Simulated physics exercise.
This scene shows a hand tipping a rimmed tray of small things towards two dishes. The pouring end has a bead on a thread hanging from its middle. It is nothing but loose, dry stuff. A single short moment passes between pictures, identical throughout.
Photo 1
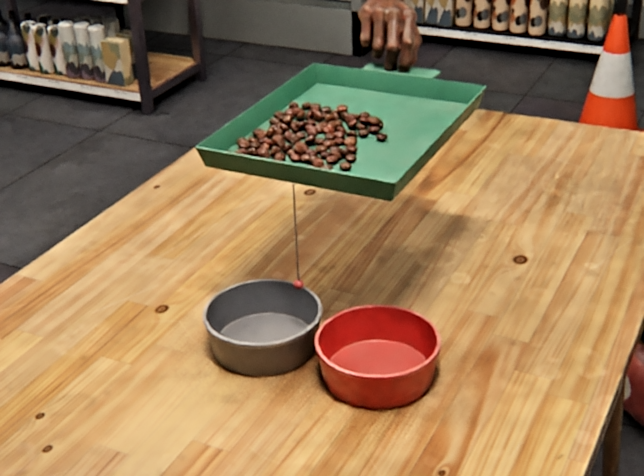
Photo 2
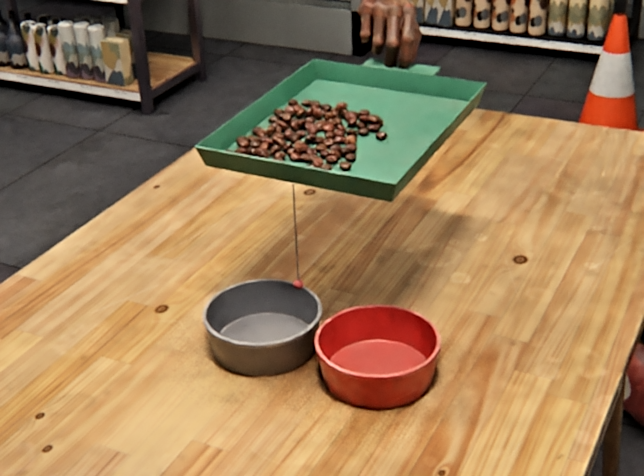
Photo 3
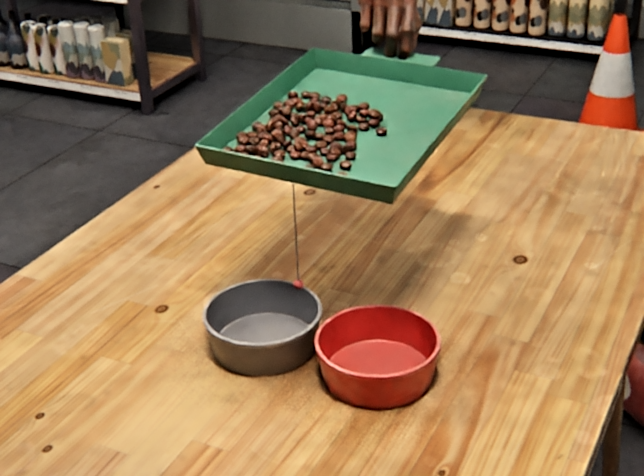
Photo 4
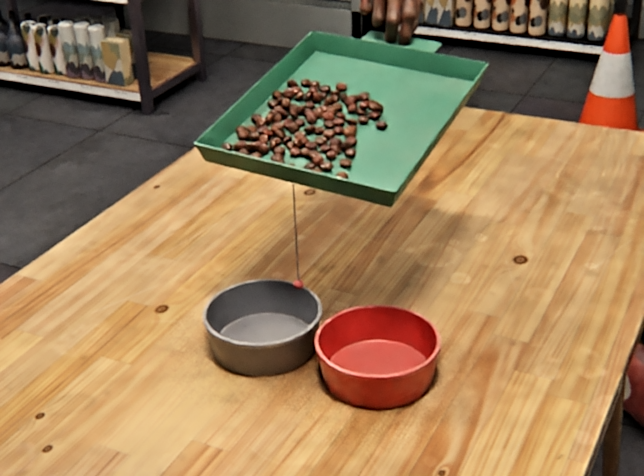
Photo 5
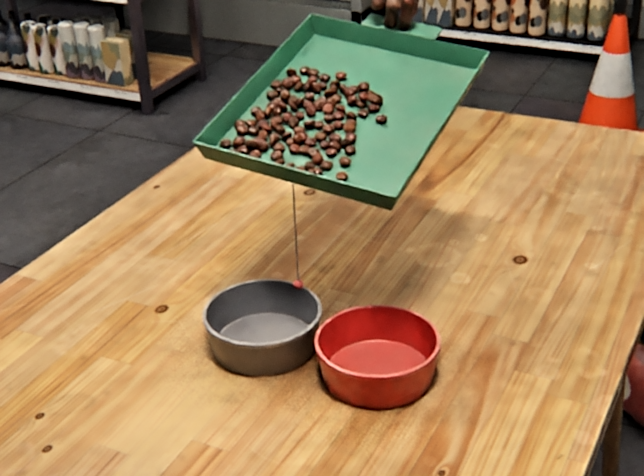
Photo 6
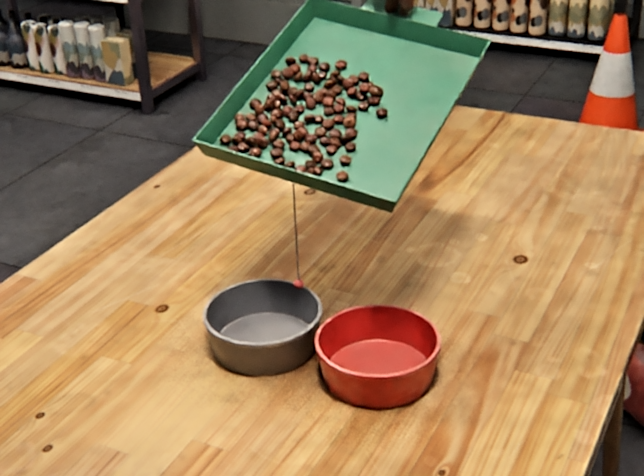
A shop or workshop with dark floor tiles, stocked shelves and an orange-and-white cone behind is seen from above a wooden table by a still camera. A hand grips a green rimmed tray of small brown pieces above a grey dish at left and a red one at right, with a red bead hanging on a thread. The hand steadily raises the tray's far end, the near edge dips slightly rightward, and the pieces spread a little.
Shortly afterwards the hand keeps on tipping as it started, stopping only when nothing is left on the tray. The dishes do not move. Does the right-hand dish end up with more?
Yes. I'd say the right dish gets the lion's share of it.
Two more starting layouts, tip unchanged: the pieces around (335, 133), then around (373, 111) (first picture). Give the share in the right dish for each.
Close to 90 per cent, followed by close to 90 per cent.
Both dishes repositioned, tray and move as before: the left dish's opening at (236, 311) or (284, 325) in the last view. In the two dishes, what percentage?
You'd get near 80 percent first and near 60 percent next.
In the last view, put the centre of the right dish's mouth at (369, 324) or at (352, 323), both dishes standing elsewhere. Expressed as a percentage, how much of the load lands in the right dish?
Trial 1 around 90 percent, trial 2 around 90 percent.
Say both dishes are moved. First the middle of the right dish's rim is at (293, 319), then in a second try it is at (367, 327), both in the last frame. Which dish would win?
Try 1: The dish at right. Try 2: The dish at right.
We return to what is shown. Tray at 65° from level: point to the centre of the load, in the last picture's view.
I'd put the middle close to (336, 185).
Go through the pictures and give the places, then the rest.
In the first frame, corners of the pouring end at (204, 145) and (391, 179), level; middle of the load at (310, 140), flat chocolate drops; left dish at (234, 355); right dish at (353, 388); bead on its thread at (299, 285).
In the second frame, corners of the pouring end at (204, 145) and (391, 179), level; middle of the load at (310, 139).
In the third frame, corners of the pouring end at (203, 143) and (391, 182), tipped barely, lowest at the right corner; middle of the load at (310, 135).
In the fourth frame, corners of the pouring end at (203, 141) and (392, 187), tipped a little, lowest at the right corner; middle of the load at (310, 129).
In the fifth frame, corners of the pouring end at (202, 139) and (391, 191), tipped a little, lowest at the right corner; middle of the load at (309, 123).
In the sixth frame, corners of the pouring end at (202, 138) and (392, 195), tipped clearly, lowest at the right corner; middle of the load at (309, 118); left dish at (235, 355); right dish at (353, 387).
Soon after the last picture, tray tipped steeply; nearly all on the tray; a stray few in the air.
A little later, tray tipped past a quarter turn; about a quarter on the tray; about half in the right dish; a small part in the left dish; a stray few outside both; a small part in the air.
Later still, tray tipped past a quarter turn; most in the right dish; a small part in the left dish; a small part outside both.
At rest, tray tipped past a quarter turn; most in the right dish; a small part in the left dish; a small part outside both.
